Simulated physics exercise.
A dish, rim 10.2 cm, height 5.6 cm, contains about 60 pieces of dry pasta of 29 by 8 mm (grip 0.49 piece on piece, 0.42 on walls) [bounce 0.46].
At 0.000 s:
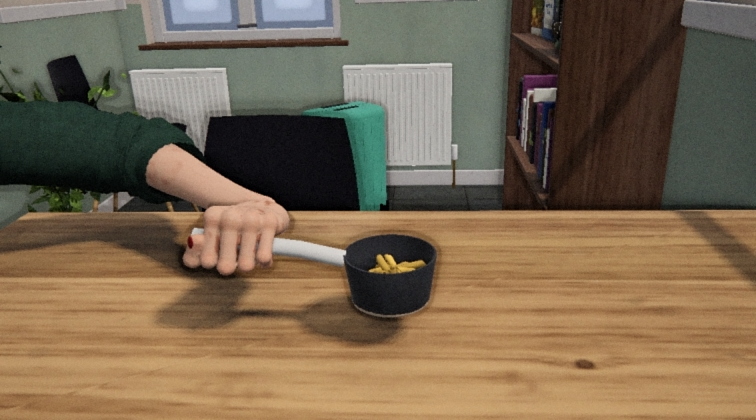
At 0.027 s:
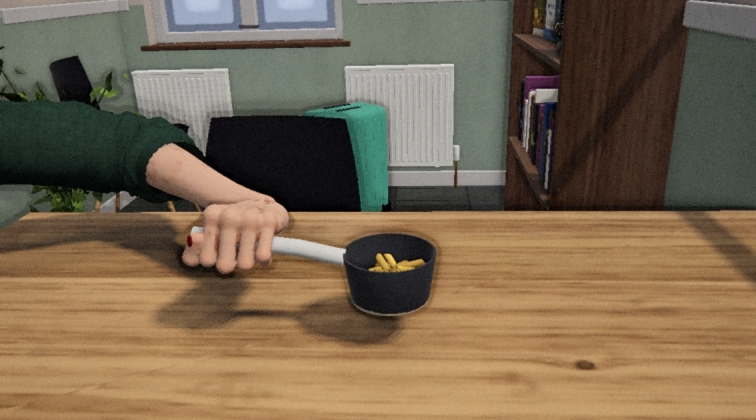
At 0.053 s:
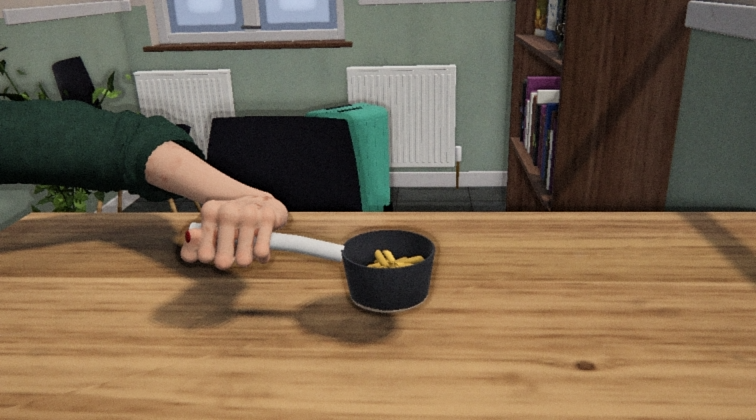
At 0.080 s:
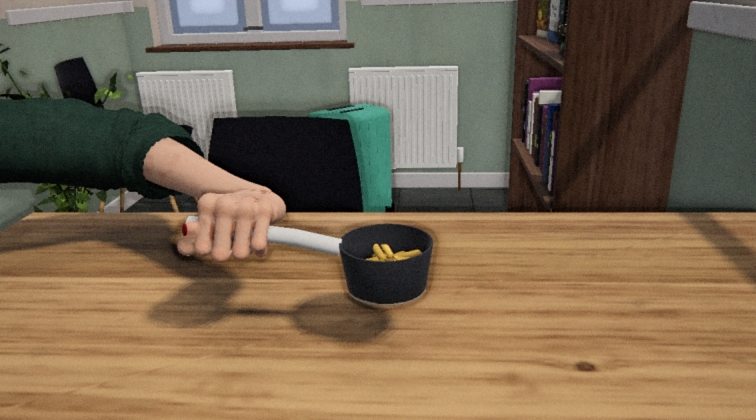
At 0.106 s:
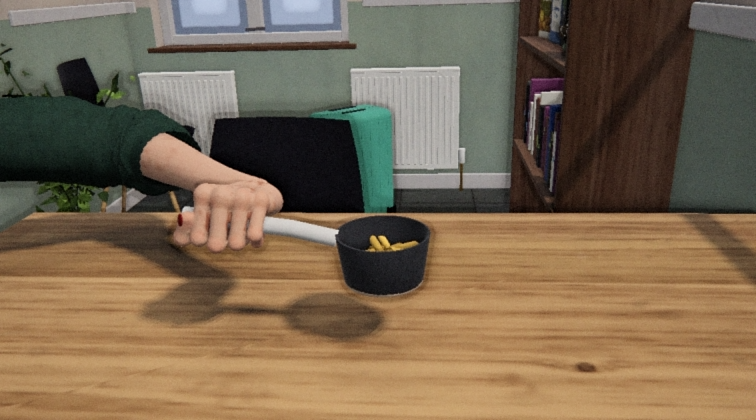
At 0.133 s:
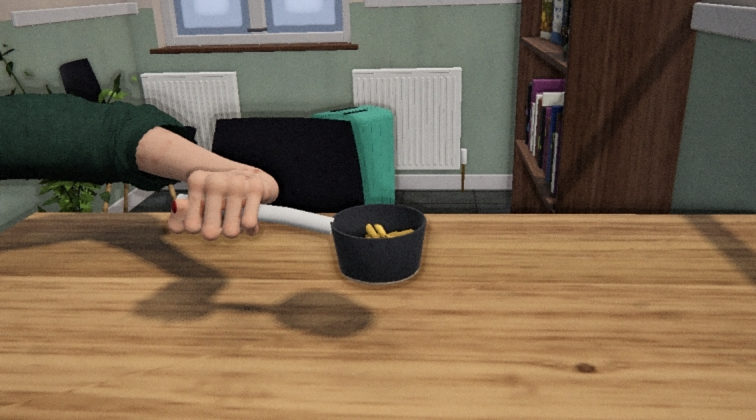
A hand in a dark green sleeve gripped a small black pan of yellow pasta by its white handle and lifted it slightly above the wooden table, keeping it level as it rose.
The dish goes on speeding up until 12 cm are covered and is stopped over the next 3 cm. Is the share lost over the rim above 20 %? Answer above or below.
Share that leaves it, set against 20 %: Below.
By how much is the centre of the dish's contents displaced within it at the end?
Some 1.0 cm.
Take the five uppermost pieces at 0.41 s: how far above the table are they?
Roughly 23 cm.
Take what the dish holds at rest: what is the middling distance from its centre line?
About 3.0 cm.
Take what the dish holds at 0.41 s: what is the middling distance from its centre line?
Some 3.0 cm.
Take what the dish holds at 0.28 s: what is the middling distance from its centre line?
About 3.0 cm.
Then, at 0.28 s, dish 100 %; middle of the pieces not yet landed near (344, 154).
After 0.41 s, dish 100 %; middle of the pieces not yet landed near (336, 159).
Then, at 0.52 s, dish 100 %; middle of the pieces not yet landed near (342, 163).
Then, at 0.63 s, dish 100 %; middle of the pieces not yet landed near (342, 164).
By 0.9 s all is still; dish 100 %.
